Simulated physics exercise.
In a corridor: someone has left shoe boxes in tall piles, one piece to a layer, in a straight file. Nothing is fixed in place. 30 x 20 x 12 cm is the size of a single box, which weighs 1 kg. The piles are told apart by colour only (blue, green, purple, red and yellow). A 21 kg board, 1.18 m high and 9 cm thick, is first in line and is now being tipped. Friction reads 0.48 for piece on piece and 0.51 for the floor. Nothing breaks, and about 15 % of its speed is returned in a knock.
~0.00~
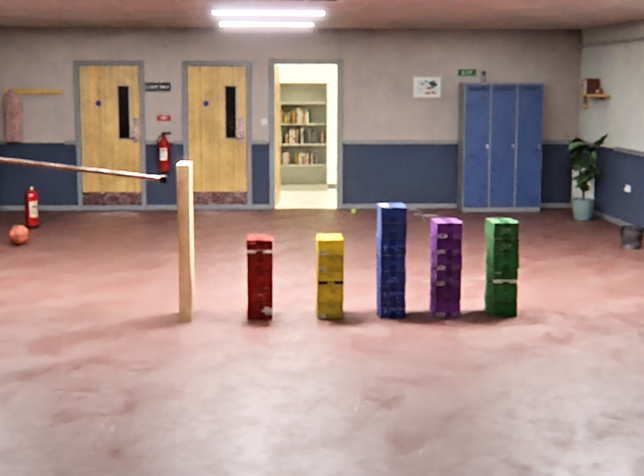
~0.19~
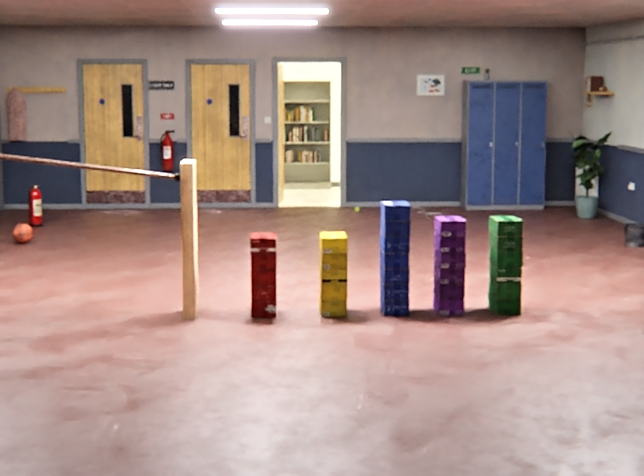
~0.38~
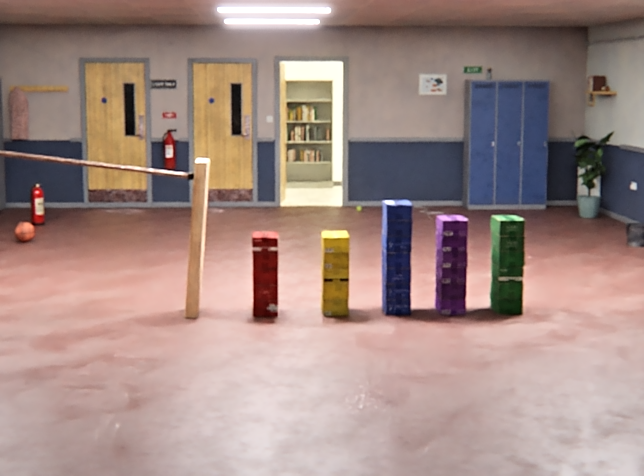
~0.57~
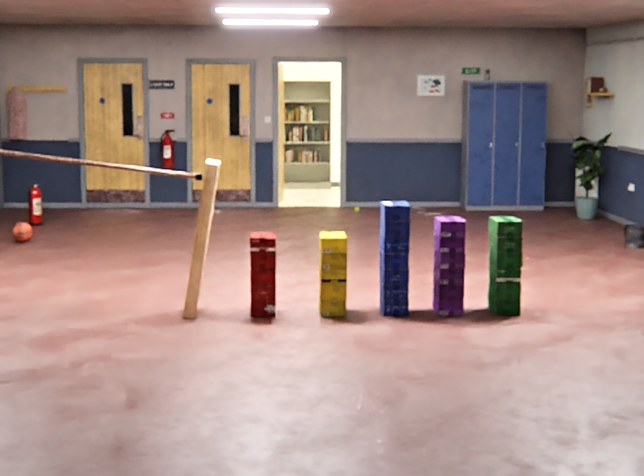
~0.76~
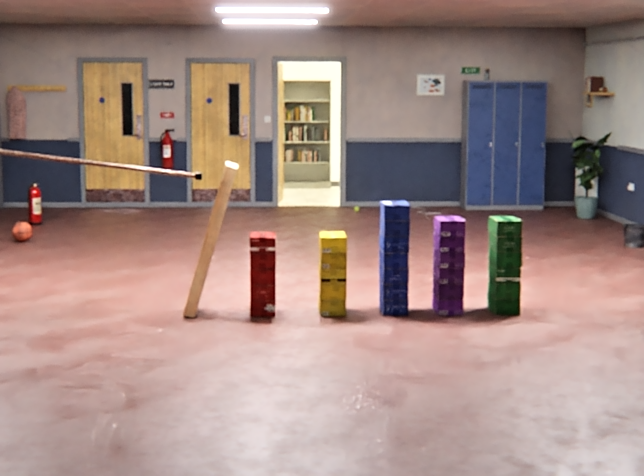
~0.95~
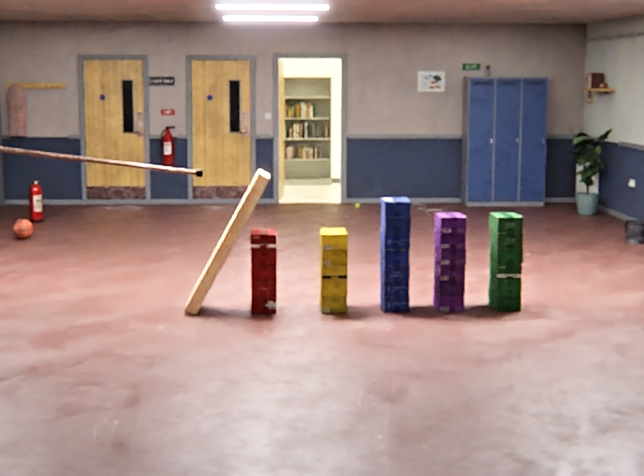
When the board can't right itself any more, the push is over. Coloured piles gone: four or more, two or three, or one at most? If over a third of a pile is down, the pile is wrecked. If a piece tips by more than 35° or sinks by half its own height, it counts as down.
Four or more.
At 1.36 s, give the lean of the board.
Around 65 degrees.
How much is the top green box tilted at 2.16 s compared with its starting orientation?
About 0 degrees.
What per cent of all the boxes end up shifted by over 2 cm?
That makes 95 percent.
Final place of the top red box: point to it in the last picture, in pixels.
Around (358, 276).
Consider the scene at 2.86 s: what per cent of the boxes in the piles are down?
90 %.
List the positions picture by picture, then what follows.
In the first frame (we follow the side turned to the camera), pole end (162, 179) 9 cm short, board 0° from upright; top blue box (394, 215); top red box (260, 248); no other piece has moved.
Pole end (177, 178) 4 mm short, board 0° from upright; top purple box (453, 229), in the second frame.
Pole end (191, 177) 8 cm in, board 4° from upright; top purple box (455, 228); no other piece has moved, in the third frame.
Pole end (198, 177) 15 cm in, stopped, board 9° from upright; top green box (510, 229); no other piece has moved, in the fourth frame.
Pole end (198, 177) 15 cm in, stopped, board 16° from upright; top blue box (397, 213); no other piece has moved, in the fifth frame.
Pole end (198, 174) 15 cm in, stopped, board 29° from upright; top blue box (398, 210); top green box (511, 225); no other piece has moved, in the sixth frame.
Around 1.36 s, board 64° from upright; 4 of the 29 boxes down; top red box tipped 33°, 10 cm lower; top yellow box displaced 27 cm.
Around 2.16 s, board 70° from upright; 15 of the 29 boxes down; top red box tipped 44°, 29 cm lower; top yellow box tipped 34°, 15 cm lower.
Around 2.86 s, board 70° from upright; 26 of the 29 boxes down; top green box on its side; top purple box tipped 73°, 36 cm lower.
Finally (3.7 s), board 70° from upright; 25 of the 29 boxes down; top purple box upside down; top green box upside down. Wrecked, blue, green, purple, red and yellow. Seen by the last camera, middles, top purple box near (615, 284).
